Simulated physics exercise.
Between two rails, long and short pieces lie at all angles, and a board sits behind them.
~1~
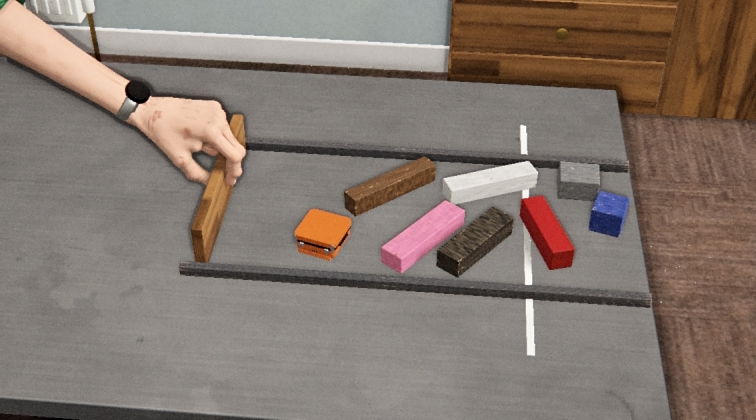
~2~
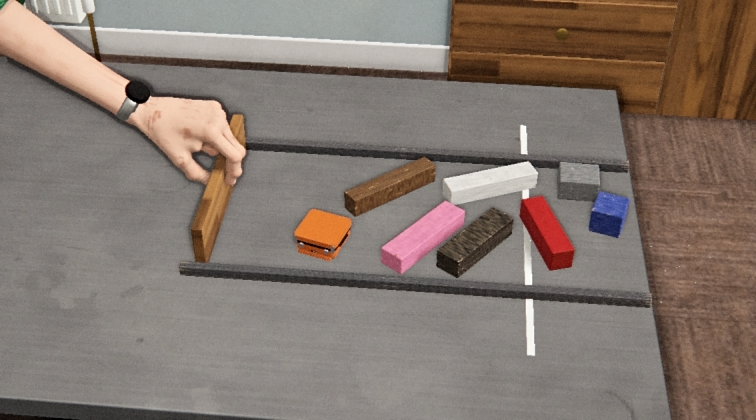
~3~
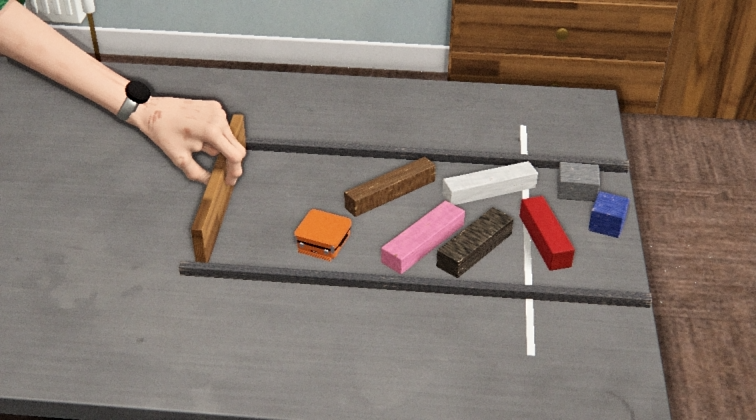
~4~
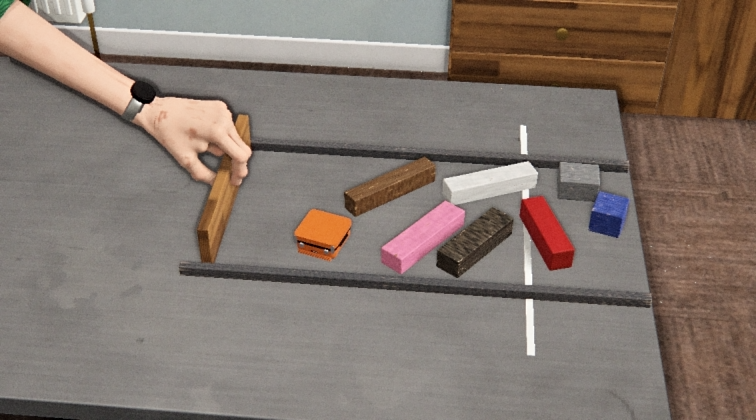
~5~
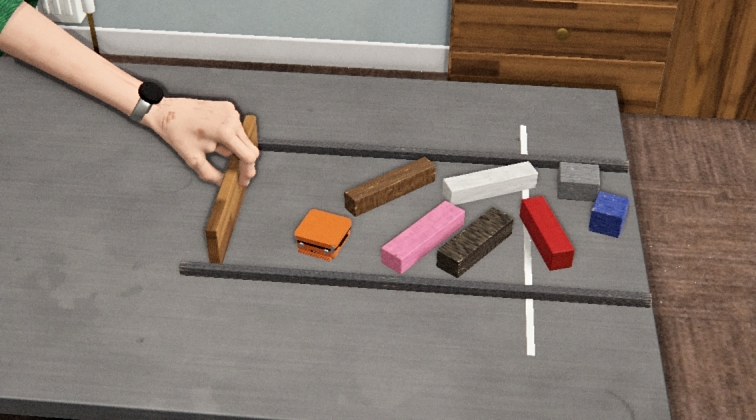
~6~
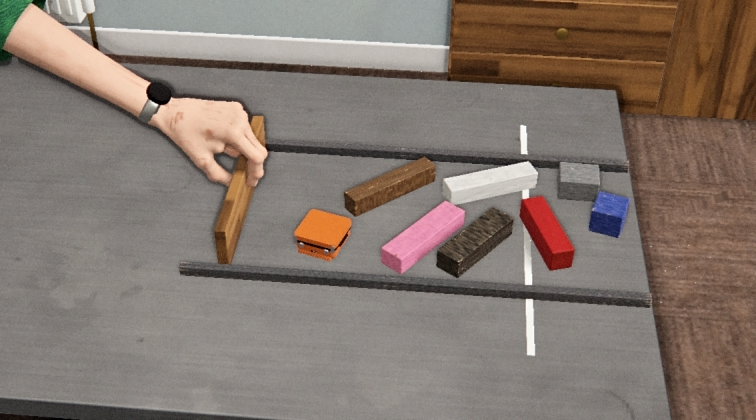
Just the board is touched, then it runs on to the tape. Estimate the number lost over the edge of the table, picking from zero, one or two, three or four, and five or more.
After the push, only one or two have dropped.
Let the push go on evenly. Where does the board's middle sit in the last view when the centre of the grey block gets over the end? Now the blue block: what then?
Approx. (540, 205) for the first, approx. (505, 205) for the second.
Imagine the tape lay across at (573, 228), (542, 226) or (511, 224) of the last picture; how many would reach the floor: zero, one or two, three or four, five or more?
Either three or four; 1 or 2; one to two.
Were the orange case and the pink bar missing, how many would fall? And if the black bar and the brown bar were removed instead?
In the first try 0, in the other 0.
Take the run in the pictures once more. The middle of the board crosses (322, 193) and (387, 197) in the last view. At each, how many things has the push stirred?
Counts: 1 and 4.
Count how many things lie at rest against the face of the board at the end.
That would be 2 of them.
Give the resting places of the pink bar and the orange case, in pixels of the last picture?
Final positions - pink bar around (586, 250), orange case around (550, 248).
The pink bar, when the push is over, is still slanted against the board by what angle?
About 0° out of line.
Early on, none off yet; blue block at rest near (609, 215); grey block at rest near (578, 182); red stick at rest near (546, 232).
Finally, the number that fall off is one or two; lost, blue block.
